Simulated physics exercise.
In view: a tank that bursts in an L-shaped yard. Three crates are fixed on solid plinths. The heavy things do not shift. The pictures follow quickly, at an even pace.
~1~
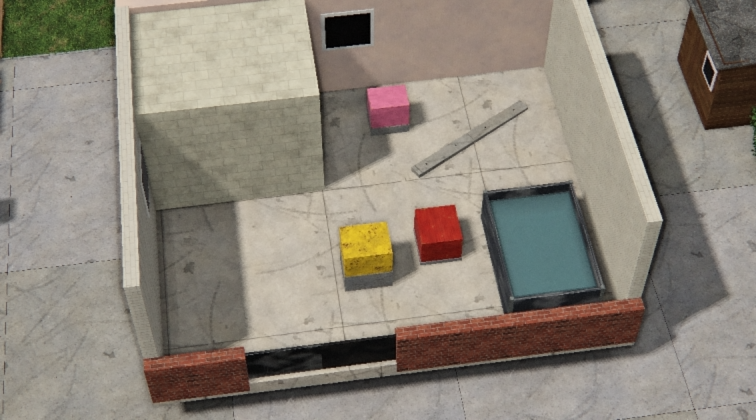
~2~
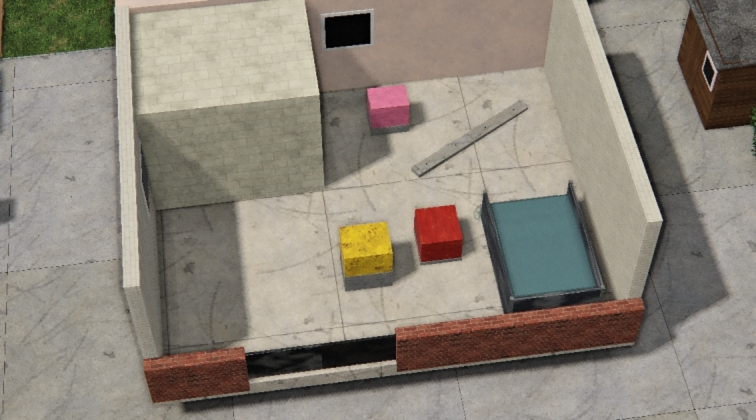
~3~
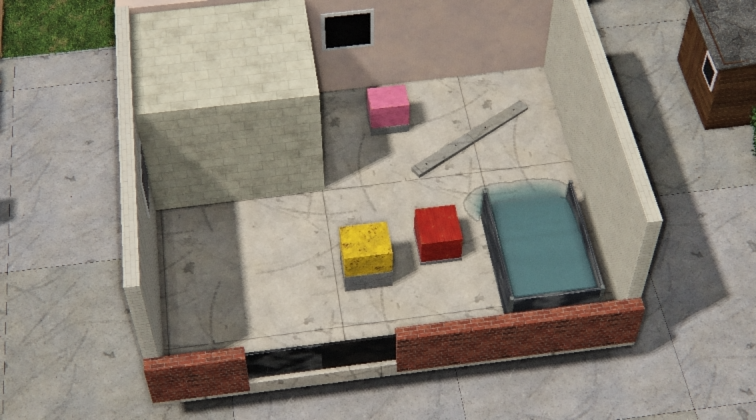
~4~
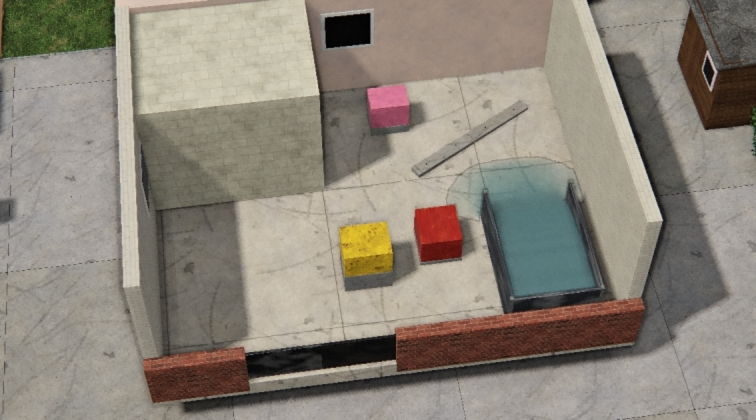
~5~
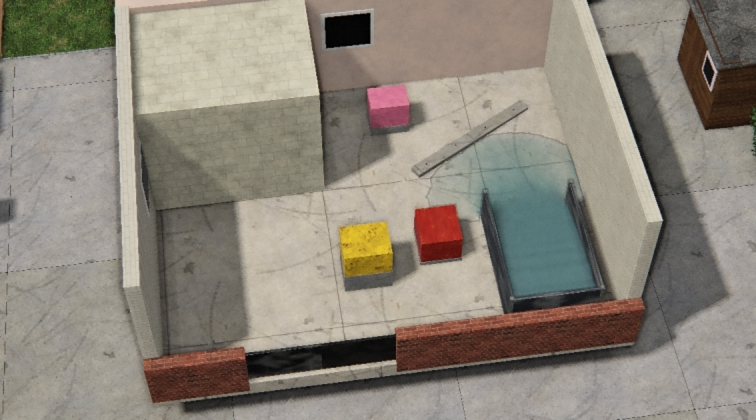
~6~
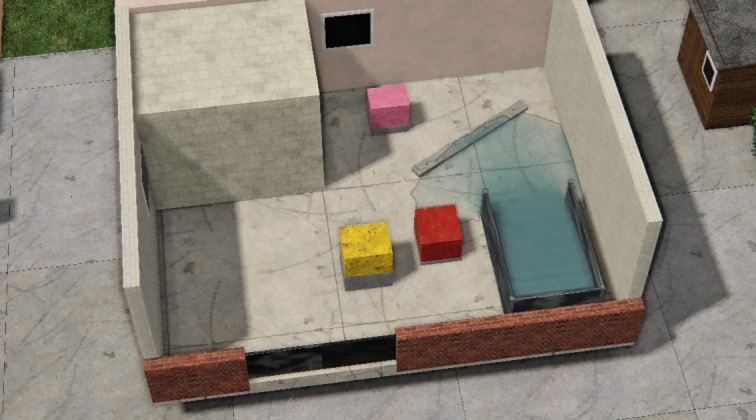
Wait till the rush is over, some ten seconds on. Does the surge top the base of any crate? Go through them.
In the end: The red crate is soaked; the yellow crate keeps dry; the pink crate is soaked.
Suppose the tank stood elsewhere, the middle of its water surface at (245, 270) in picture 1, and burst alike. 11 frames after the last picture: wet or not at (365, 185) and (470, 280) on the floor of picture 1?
As listed: Awash, dry.
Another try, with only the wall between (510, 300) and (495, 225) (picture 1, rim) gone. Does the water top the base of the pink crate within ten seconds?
Pink crate stays dry.
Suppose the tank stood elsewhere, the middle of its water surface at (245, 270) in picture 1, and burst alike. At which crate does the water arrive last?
The one in pink.
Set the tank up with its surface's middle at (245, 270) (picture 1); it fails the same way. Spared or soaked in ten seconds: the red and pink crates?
My reading: The red crate is soaked, the pink crate keeps dry.
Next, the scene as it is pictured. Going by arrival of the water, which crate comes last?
It is the yellow-painted one.
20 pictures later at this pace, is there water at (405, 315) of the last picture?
Verdict: Clear.
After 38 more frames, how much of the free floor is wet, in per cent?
I make it 70 per cent.
A moment on, water covers 30 % of the floor; the red crate water round its plinth, the yellow crate not reached, the pink crate water round its plinth.
Next, water covers 35 % of the floor; the red crate water round its plinth, the yellow crate not reached, the pink crate water round its plinth.
Then, water covers 45 % of the floor; the red crate water round its plinth, the yellow crate not reached, the pink crate water round its plinth.
Later, water covers 70 % of the floor; the red crate water round its plinth, the yellow crate water round its plinth, the pink crate water round its plinth.
In the end, water covers 95 % of the floor; the red crate was topped, the yellow crate stayed above the water, the pink crate was topped.
